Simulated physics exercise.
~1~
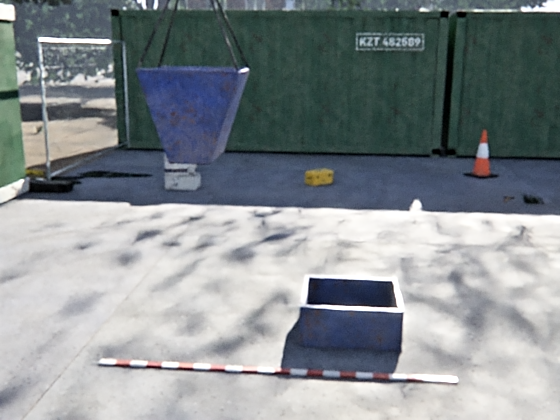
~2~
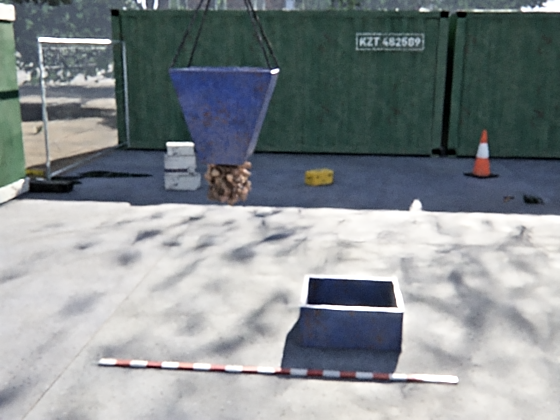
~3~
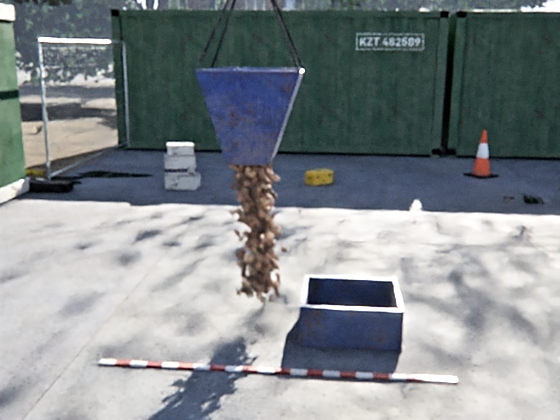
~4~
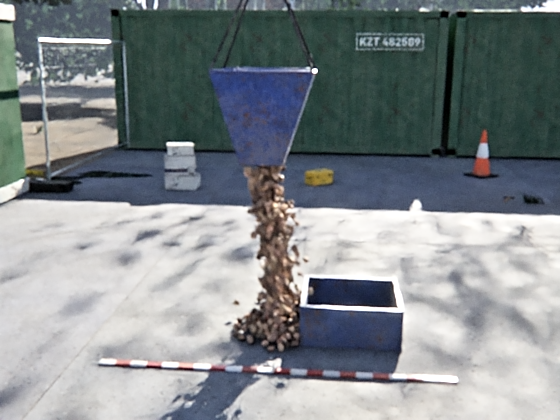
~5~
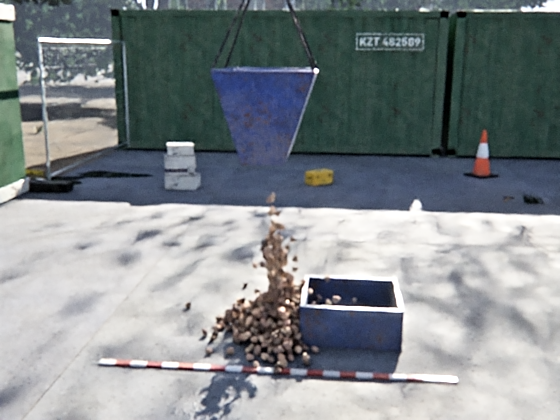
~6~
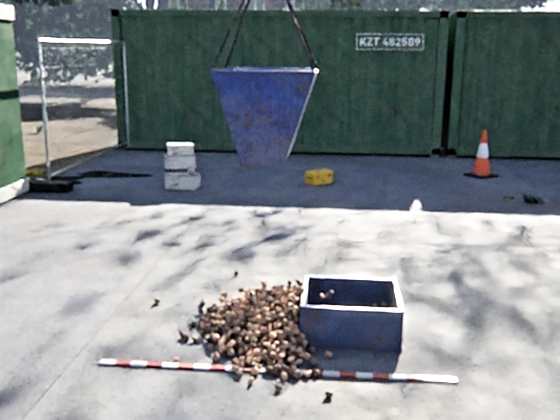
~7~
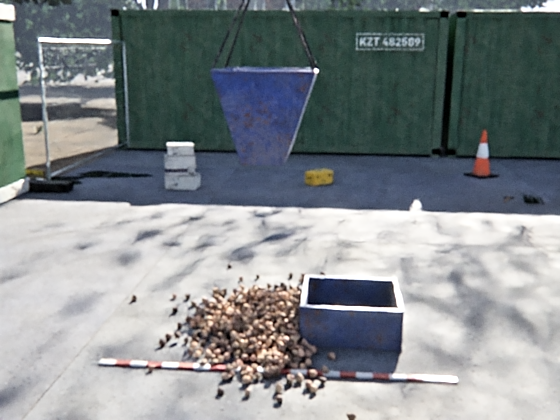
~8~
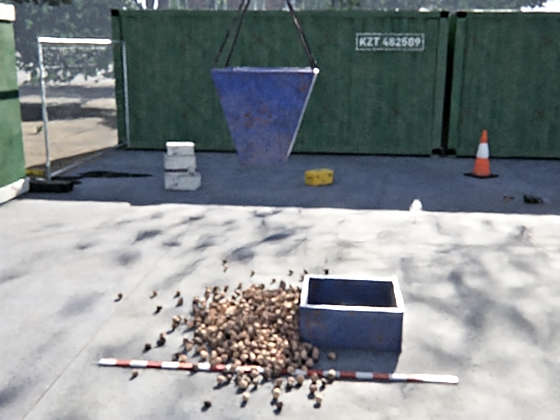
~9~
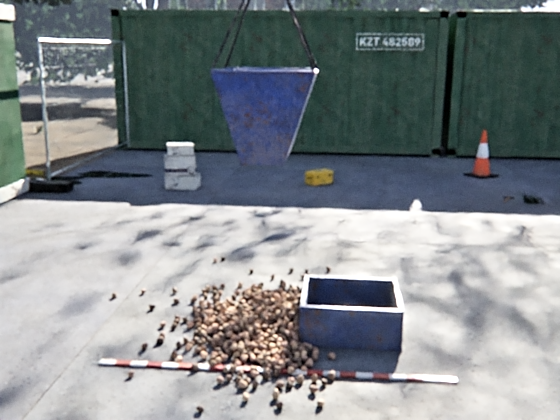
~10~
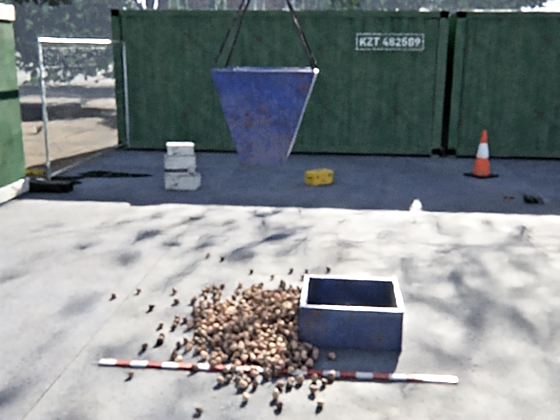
Blue hopper moving right and dropping brown stones, which pile on the concrete left of an open bin, leaving it almost empty.
